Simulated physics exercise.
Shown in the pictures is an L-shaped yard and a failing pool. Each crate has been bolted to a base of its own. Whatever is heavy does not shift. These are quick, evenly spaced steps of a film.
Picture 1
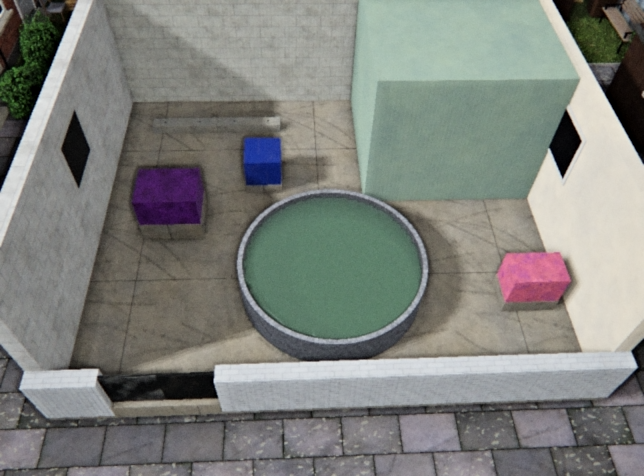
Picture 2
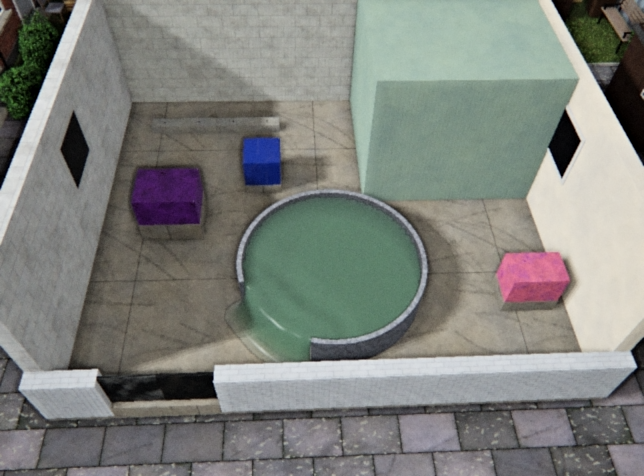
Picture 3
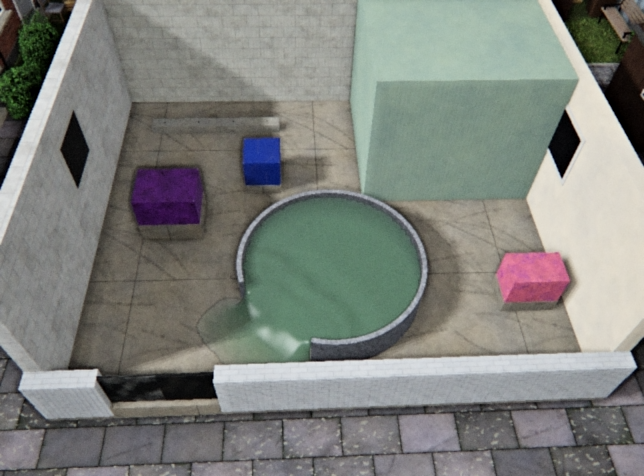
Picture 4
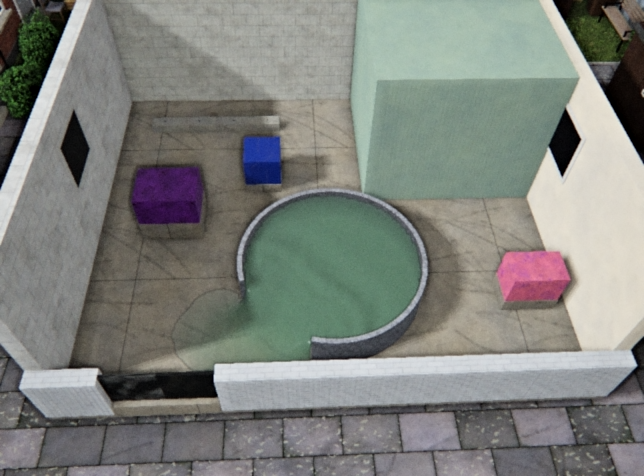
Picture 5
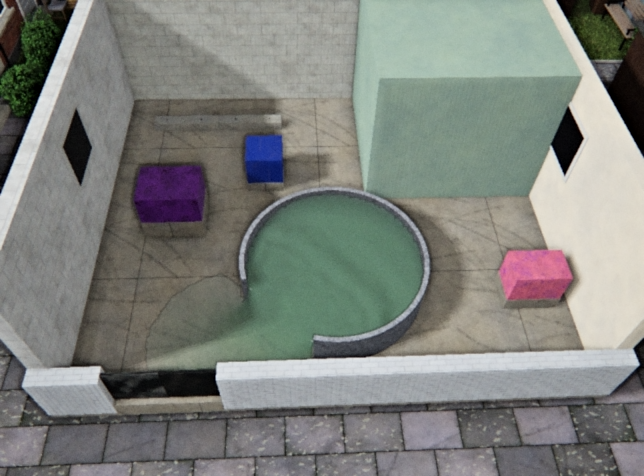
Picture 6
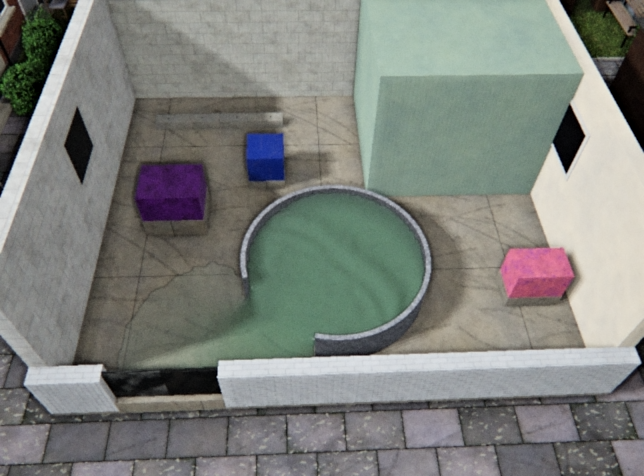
The clip opens on a walled yard with a round pool of still green water, purple, blue and pink blocks, and a large pale green block. A gap appears in the pool's lower-left rim, and water pours through it, spreading leftward across the paving in a widening, thin sheet.
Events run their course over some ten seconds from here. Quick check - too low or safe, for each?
Purple crate safe; blue crate safe; pink crate safe.
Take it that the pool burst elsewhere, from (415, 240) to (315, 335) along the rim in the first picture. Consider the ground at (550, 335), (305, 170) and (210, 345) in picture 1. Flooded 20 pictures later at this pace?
Sodden, then spared, then sodden.
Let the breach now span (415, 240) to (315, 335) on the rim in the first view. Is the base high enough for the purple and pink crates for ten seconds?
Taking them in turn, the purple one is left untouched, and the pink one is swamped.
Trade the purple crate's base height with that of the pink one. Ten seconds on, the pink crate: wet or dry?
The pink crate stays out of it.
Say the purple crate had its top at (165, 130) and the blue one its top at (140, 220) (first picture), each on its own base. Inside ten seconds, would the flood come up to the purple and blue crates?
Then: The purple crate is safe; the blue crate gets wet.
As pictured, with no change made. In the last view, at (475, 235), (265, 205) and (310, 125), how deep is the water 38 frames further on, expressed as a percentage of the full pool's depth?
Roughly 2 per cent, 12 per cent and 4 per cent.
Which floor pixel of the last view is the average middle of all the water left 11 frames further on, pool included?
Near (276, 304).
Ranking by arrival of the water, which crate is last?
My pick is the one in blue.
A moment on, water covers 15 % of the floor; the purple crate not reached, the blue crate not reached, the pink crate not reached.
Next, water covers 25 % of the floor; the purple crate water round its plinth, the blue crate not reached, the pink crate not reached.
Then, water covers 50 % of the floor; the purple crate water round its plinth, the blue crate not reached, the pink crate water round its plinth.
Later, water covers 85 % of the floor; the purple crate water round its plinth, the blue crate water round its plinth, the pink crate water round its plinth.
In the end, water covers 95 % of the floor; the purple crate stayed above the water, the blue crate stayed above the water, the pink crate stayed above the water.
